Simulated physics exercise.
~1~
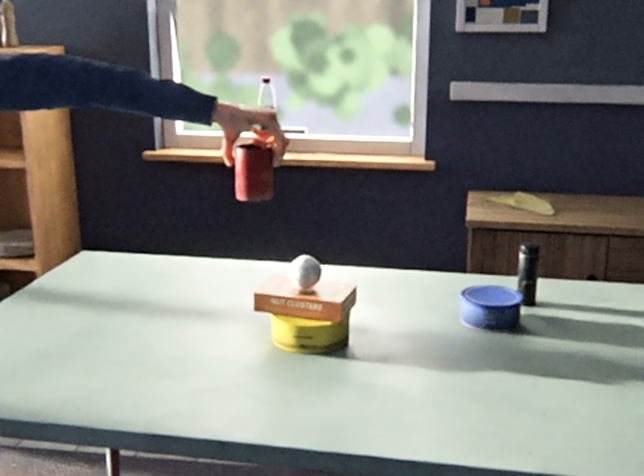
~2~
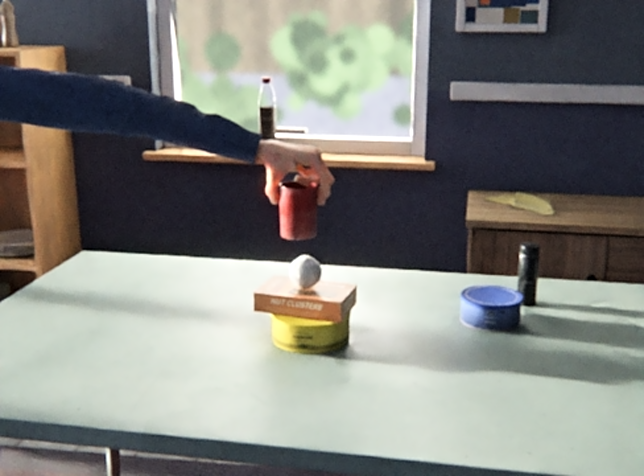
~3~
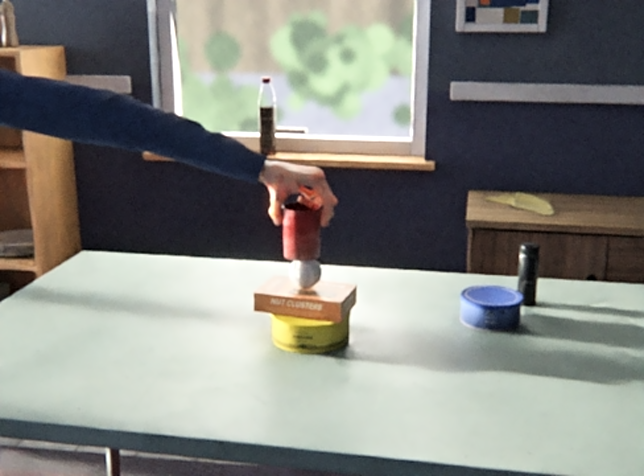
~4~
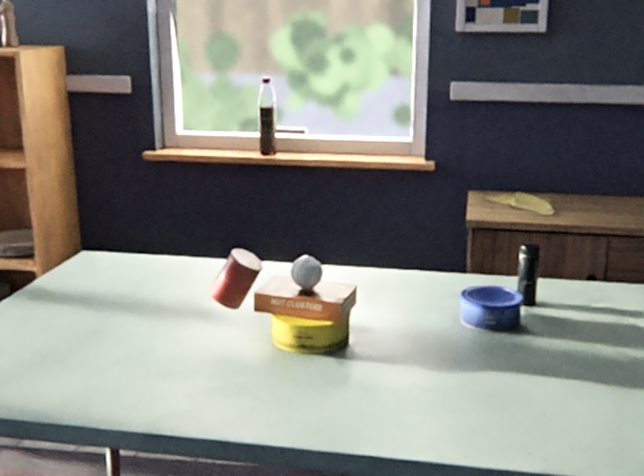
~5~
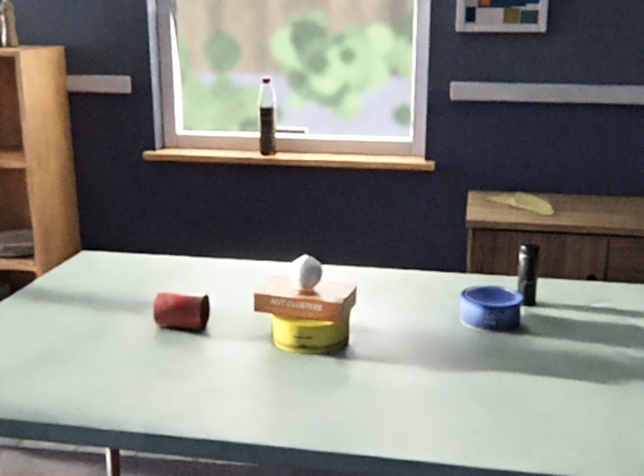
On a pale green table near a window, a hand lowers a red cup onto a white ball-shaped object atop an orange packet and yellow tub, then lets go; the cup tumbles off to the left and ends on its side, while the other items stay in place.
